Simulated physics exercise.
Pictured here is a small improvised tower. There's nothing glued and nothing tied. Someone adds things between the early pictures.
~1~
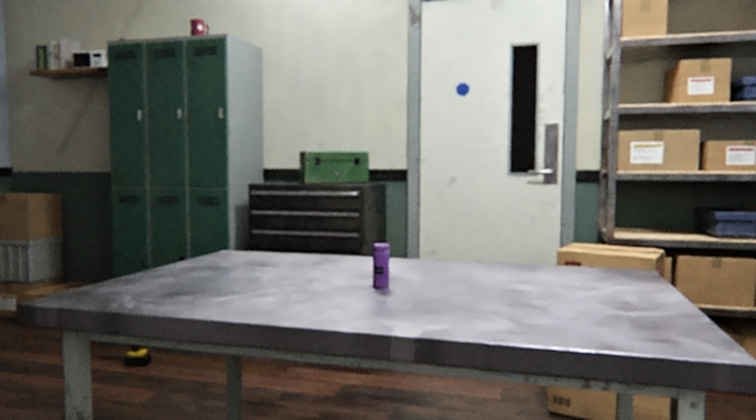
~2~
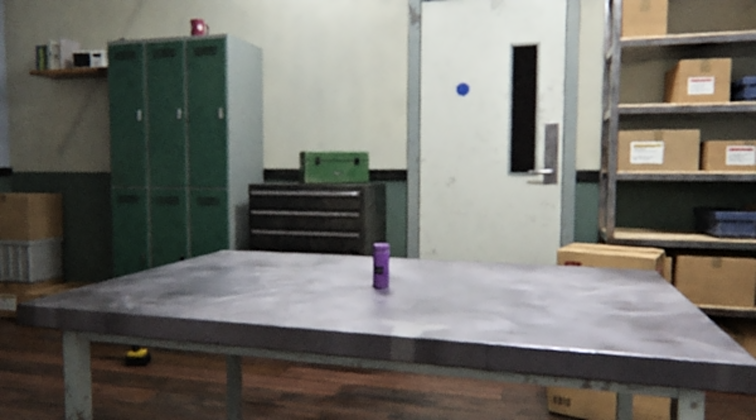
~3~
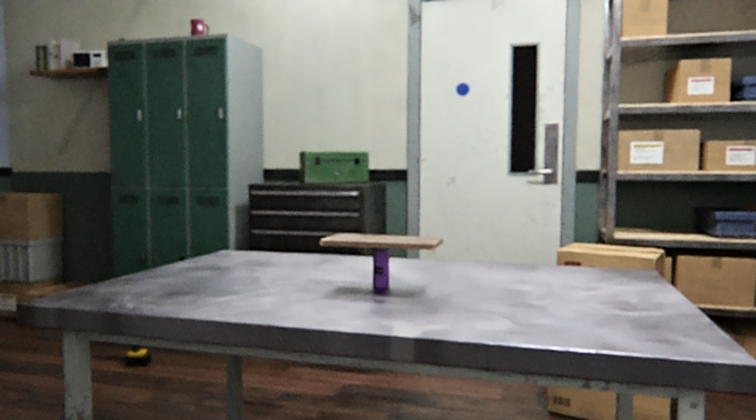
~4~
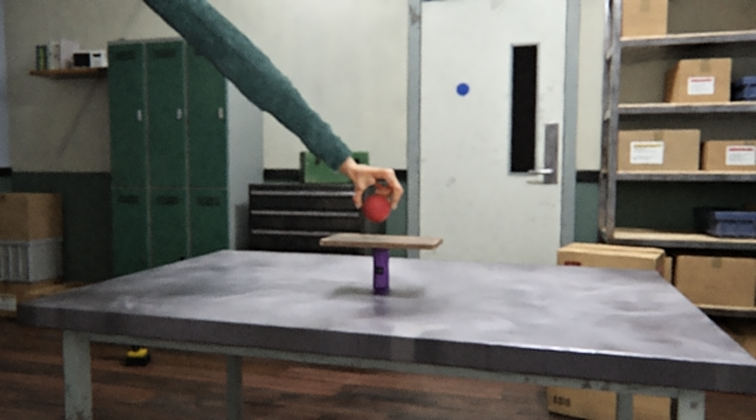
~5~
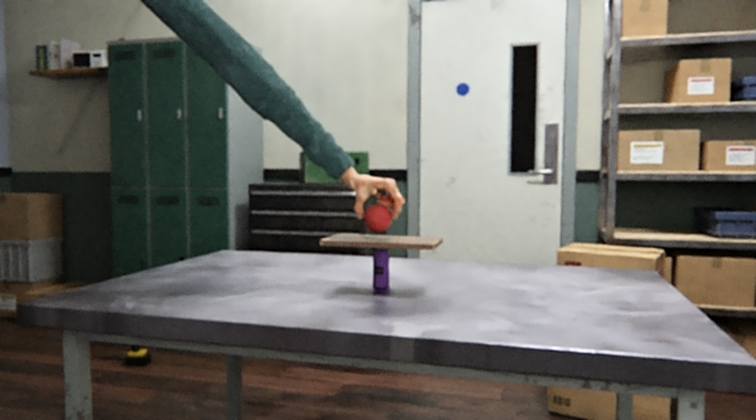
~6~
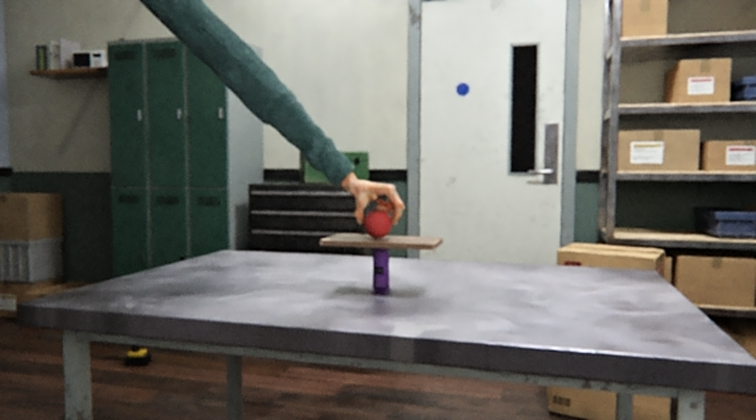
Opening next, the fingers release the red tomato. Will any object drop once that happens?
Well, once it's let go, everything stays put there.
Then, 0.20 s past the last view, nothing moves.
Then, 0.50 s past the last view, red tomato resting near (378, 225).
Finally, all 3 still in place. Final places as the last picture's camera would see them, red tomato near (378, 225). The stack stays up.
